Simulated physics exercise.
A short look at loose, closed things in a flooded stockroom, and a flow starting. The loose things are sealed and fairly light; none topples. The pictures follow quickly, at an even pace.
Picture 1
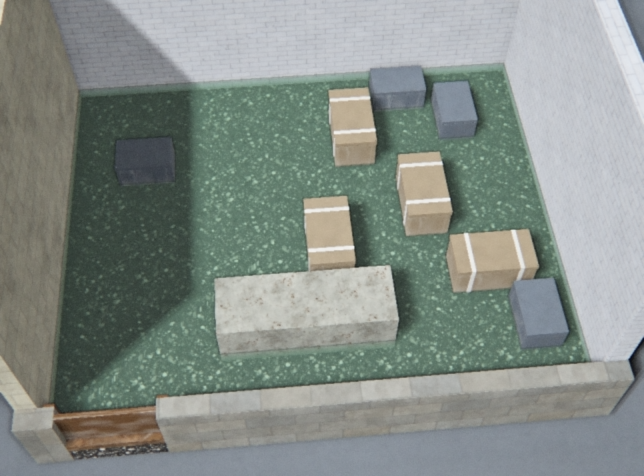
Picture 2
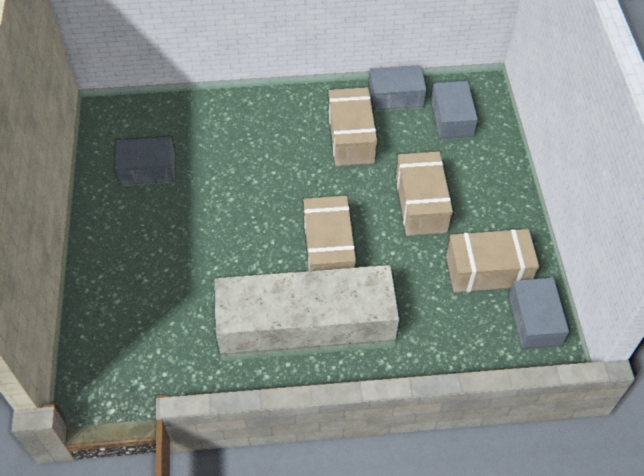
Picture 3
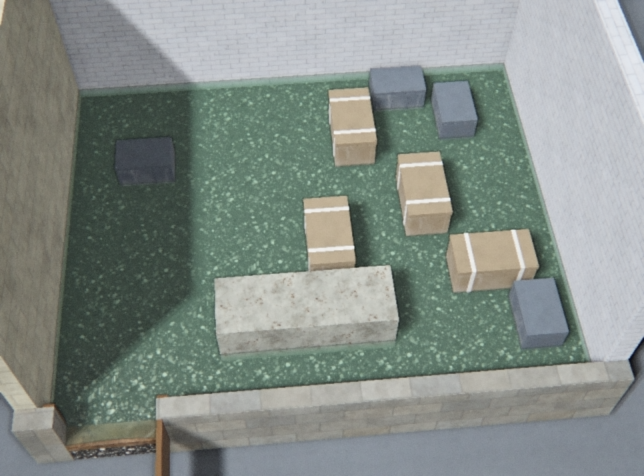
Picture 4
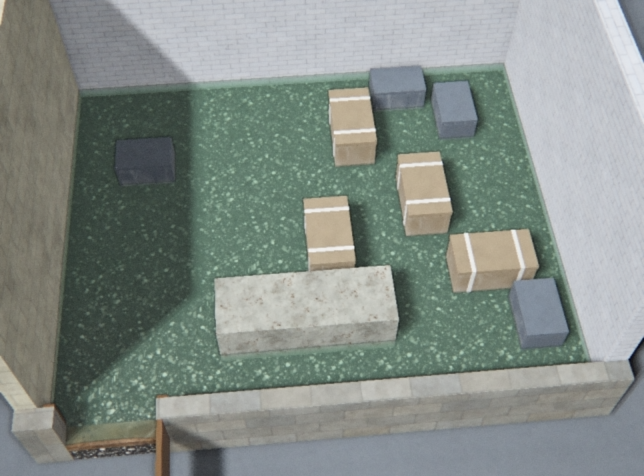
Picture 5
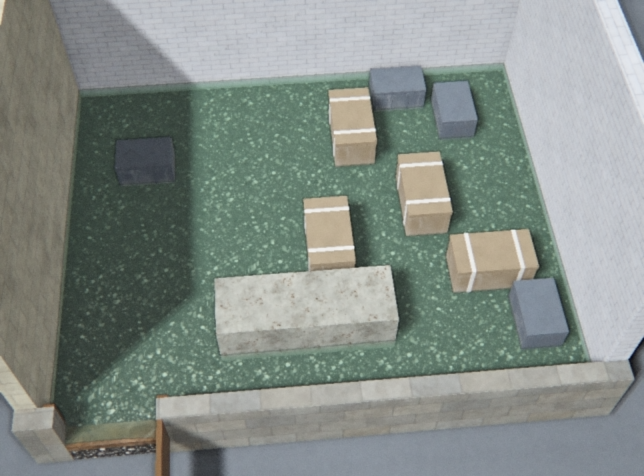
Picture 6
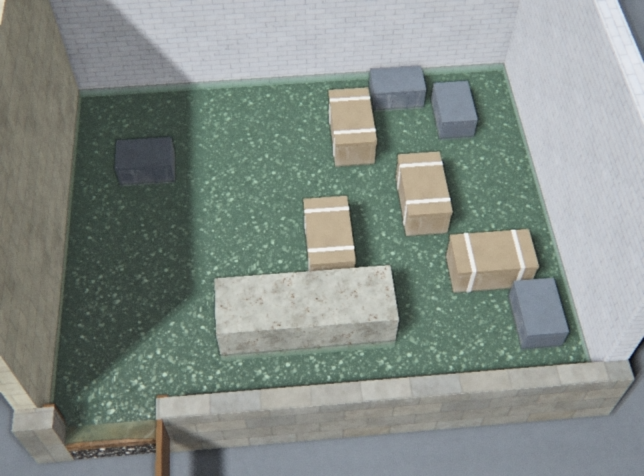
The footage shows a walled room with strapped tan boxes, blue-grey boxes and a pale block set about a speckled green surface; a brown gate at the lower left swings open outward, while the boxes show no visible movement.
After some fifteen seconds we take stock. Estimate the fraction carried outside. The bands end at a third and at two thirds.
Share: Less than a third.
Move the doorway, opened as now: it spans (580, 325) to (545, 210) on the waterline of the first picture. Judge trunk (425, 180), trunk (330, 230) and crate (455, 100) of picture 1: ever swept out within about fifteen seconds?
As listed: Gone, out, out.
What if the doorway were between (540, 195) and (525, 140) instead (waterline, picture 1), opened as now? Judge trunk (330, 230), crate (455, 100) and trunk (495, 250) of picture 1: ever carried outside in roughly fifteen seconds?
In turn: No, carried outside, stays.
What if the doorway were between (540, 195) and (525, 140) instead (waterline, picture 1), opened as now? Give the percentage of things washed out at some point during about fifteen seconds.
Close to 10 %.
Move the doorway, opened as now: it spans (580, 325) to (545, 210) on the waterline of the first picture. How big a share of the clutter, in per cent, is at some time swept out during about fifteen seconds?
Some 80 per cent.
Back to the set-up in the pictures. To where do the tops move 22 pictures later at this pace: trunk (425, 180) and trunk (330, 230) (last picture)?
Around (397, 197) and (244, 243).
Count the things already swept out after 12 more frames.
0 of them.
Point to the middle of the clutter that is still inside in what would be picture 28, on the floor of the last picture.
At about (358, 219).
A moment on, 0 of 8 are out; 8 afloat.
Next, 0 of 8 are out; 8 afloat.
Later, 0 of 8 are out; 8 afloat.
In the end, 0 of 8 are out; 8 afloat.
